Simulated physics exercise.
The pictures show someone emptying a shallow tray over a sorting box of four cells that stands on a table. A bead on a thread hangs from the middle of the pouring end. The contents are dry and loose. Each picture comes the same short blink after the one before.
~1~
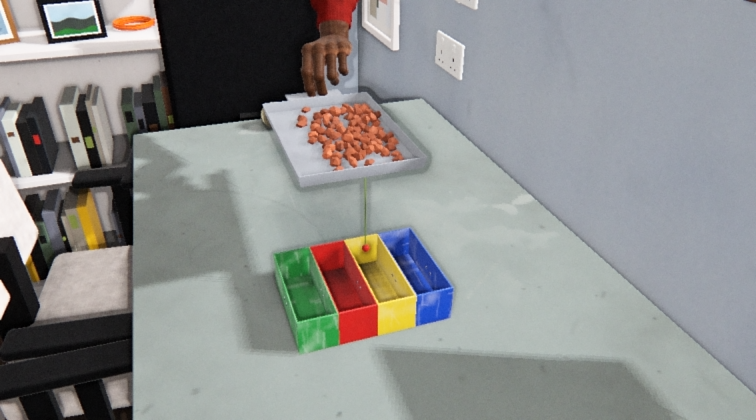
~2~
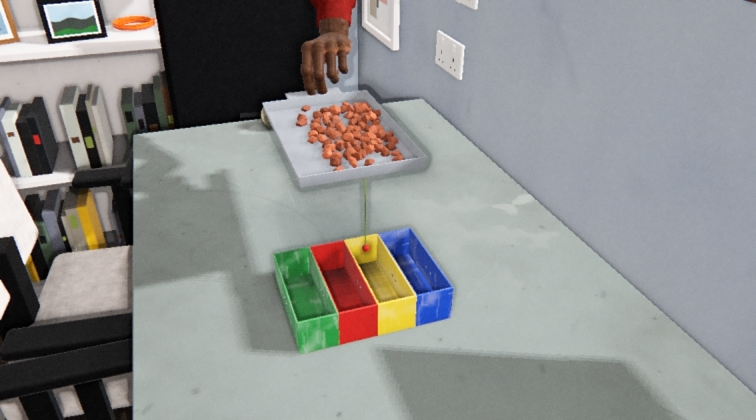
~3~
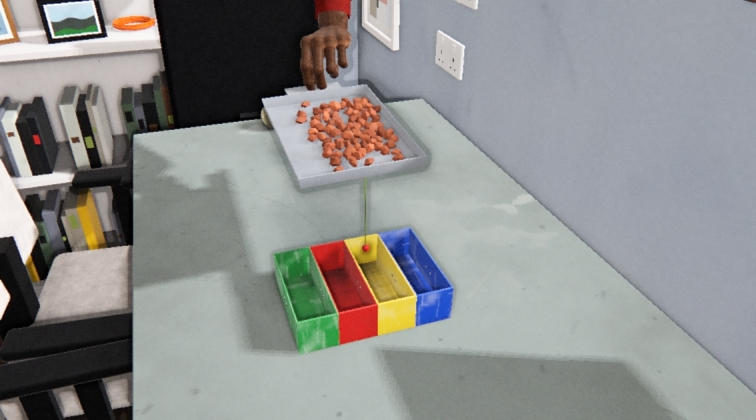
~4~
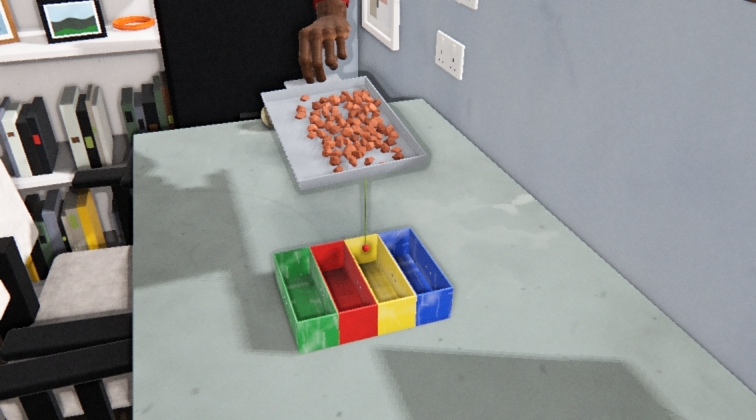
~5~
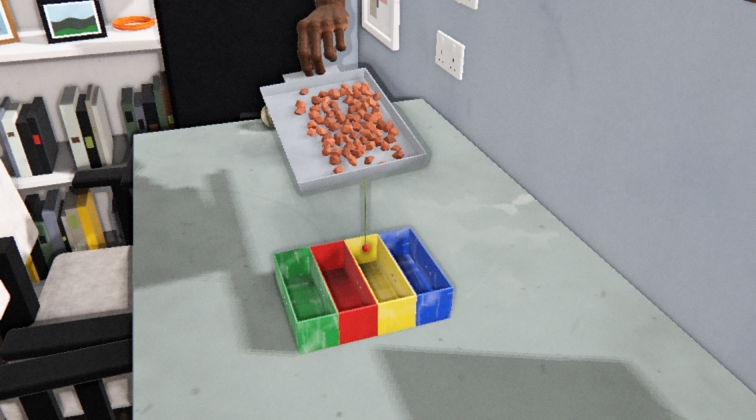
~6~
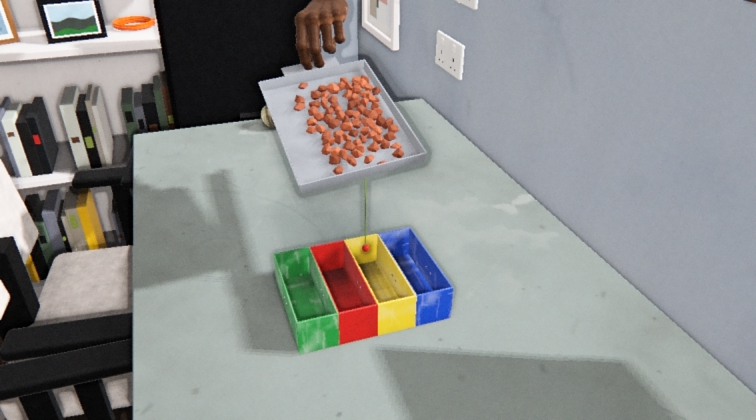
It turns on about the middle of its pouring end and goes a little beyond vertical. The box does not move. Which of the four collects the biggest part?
The green one ends fullest.
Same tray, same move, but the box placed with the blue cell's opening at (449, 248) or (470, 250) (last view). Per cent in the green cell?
In turn 30 and 10 in a hundred.
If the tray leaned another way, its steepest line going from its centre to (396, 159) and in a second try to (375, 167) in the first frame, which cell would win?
First that blue cell, then the blue cell.
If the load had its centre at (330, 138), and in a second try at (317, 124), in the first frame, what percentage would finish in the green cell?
In turn 50 and 70 in a hundred.
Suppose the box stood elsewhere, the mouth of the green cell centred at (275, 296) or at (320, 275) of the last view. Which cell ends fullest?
One: The red one. Two: The green cell.
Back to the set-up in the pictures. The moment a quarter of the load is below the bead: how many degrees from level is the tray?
At about 90°.
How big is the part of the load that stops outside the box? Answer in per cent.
It comes to 0 per cent or so.
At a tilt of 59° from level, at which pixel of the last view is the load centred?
At about (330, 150).
Just after the last frame, tray tipped steeply; almost all on the tray; just a few falling or outside the box.
A moment on, tray tipped right over; about a tenth on the tray; roughly a third in the green cell; roughly a quarter in the red cell; just a few in the yellow cell; about a tenth falling or outside the box.
Further on, tray tipped past a quarter turn; roughly half in the green cell; roughly a third in the red cell; just a few in the yellow cell; just a few falling or outside the box.
When it is over, tray tipped past a quarter turn; roughly half in the green cell; roughly a third in the red cell; just a few in the yellow cell; not one in the blue cell; just a few outside the box.
